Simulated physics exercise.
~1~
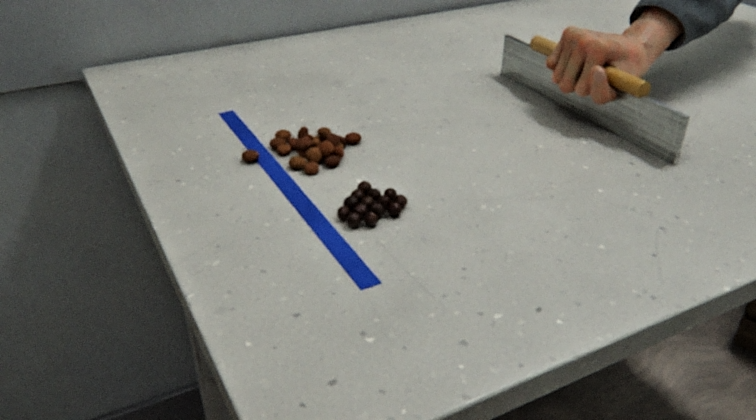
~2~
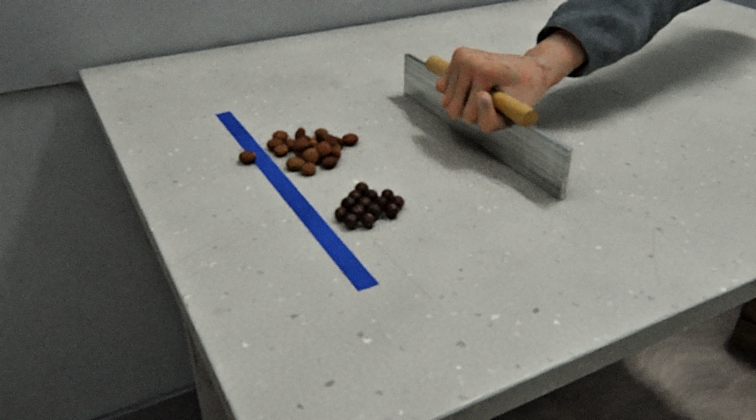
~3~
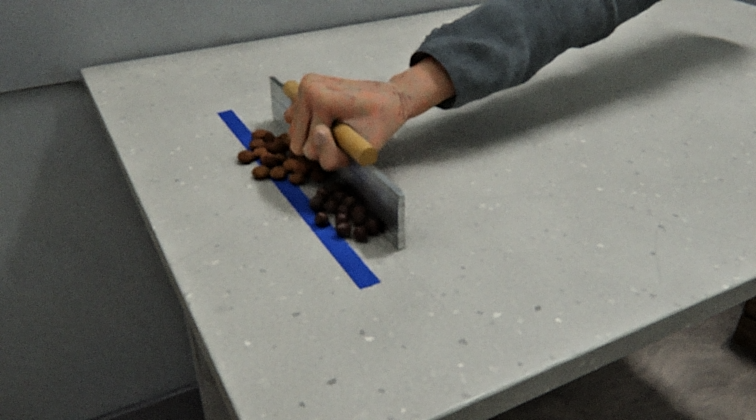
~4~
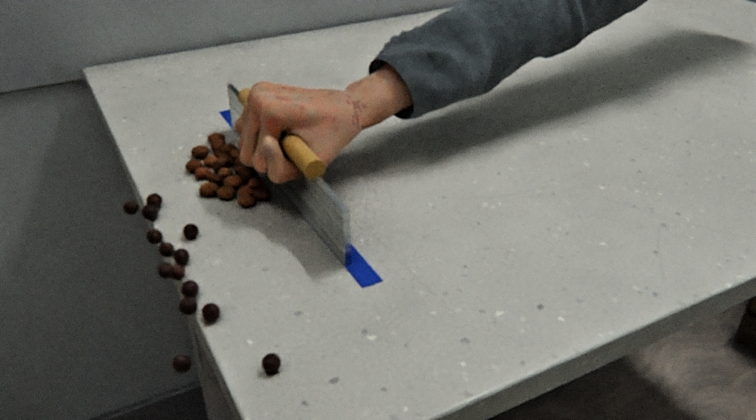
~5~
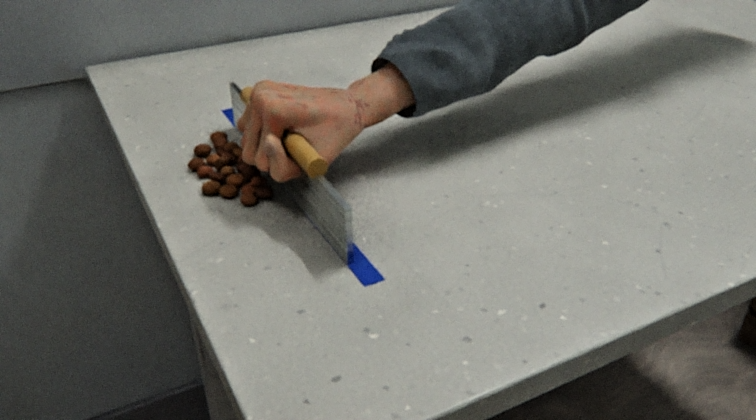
The video shows a hand sliding a metal scraper left across a speckled table, pushing two heaps of small brown things toward a blue tape strip. The scraper stops at the tape; the nearer, darker heap rolls on and falls off the edge, while the farther heap stays on the table.
